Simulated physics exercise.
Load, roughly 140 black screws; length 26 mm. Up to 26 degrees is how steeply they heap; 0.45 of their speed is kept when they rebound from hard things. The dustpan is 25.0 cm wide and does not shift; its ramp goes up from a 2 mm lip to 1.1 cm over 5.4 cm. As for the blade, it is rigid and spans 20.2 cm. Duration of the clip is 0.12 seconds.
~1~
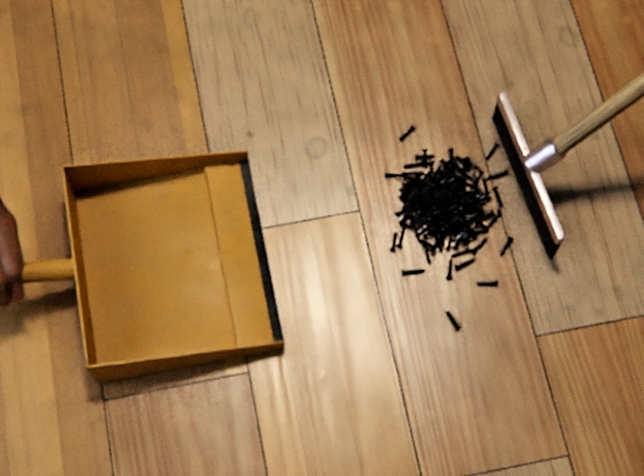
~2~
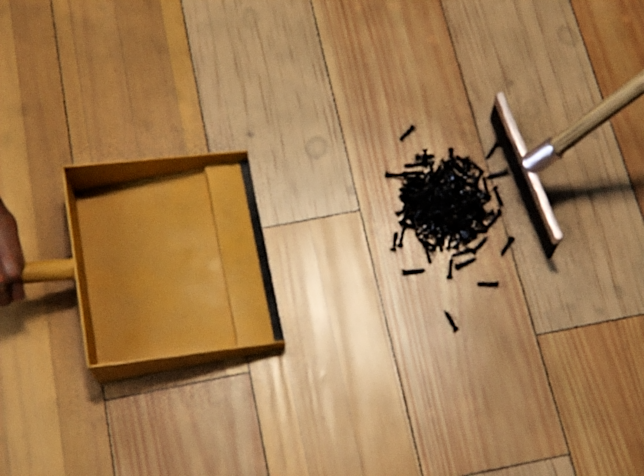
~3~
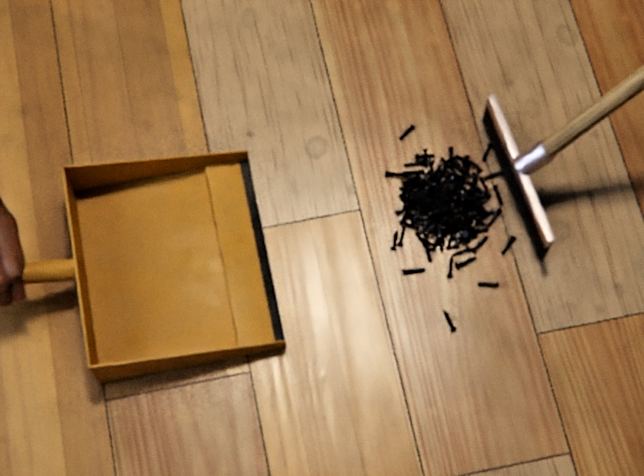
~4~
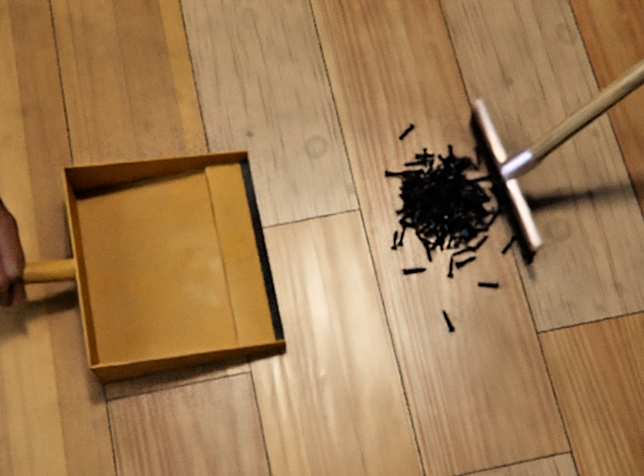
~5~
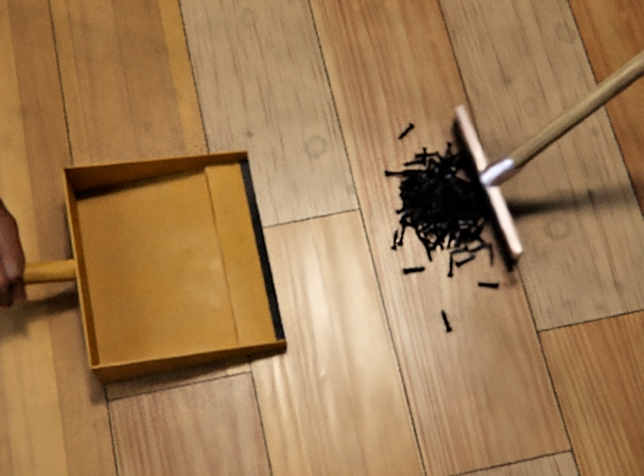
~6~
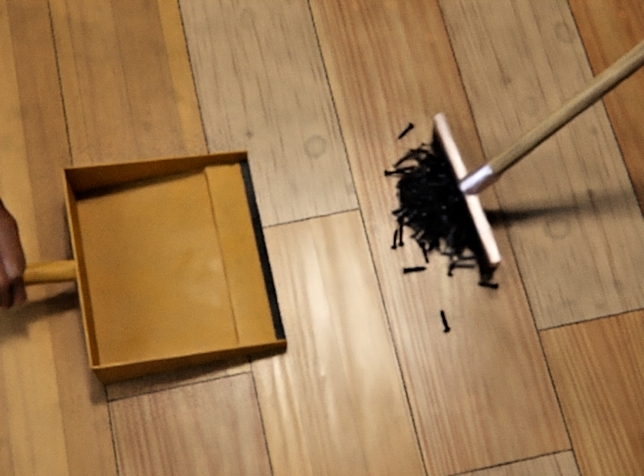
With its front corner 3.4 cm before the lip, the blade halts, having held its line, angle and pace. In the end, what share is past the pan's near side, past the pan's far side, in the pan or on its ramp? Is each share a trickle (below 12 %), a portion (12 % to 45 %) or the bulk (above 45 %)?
Near side: A trickle; far side: A trickle; pan: The bulk.
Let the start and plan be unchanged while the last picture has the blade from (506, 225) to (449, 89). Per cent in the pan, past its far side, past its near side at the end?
Pan 15; far 15; near 0.
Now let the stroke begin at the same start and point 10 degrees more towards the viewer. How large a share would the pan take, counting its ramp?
It comes to roughly 55 in a hundred.
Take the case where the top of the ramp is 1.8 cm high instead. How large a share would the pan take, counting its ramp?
Near 60 per cent, then.
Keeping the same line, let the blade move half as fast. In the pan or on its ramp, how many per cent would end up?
In that case roughly 25 percent.
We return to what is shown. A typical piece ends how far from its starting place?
Median: Approx. 28 cm.
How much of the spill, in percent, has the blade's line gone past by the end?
Near 5 percent, give or take.
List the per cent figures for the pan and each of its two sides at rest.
Tally in %: Near side 5; far side 0; pan 70.
Then, 0.10 s after the last picture, middle of the blade 13 cm from the lip; 0 % over the lip, far side 0 %, near side 0 %.
Then, 0.17 s after the last picture, middle of the blade 6 cm from the lip; 0 % over the lip, far side 0 %, near side 0 %.
Then, 0.38 s after the last picture, middle of the blade 4 cm from the lip; 70 % over the lip, far side 0 %, near side 5 %.
In the end, near side 5 %, far side 0 %, pan 70 %, in front of the lip or behind the blade 25 %.
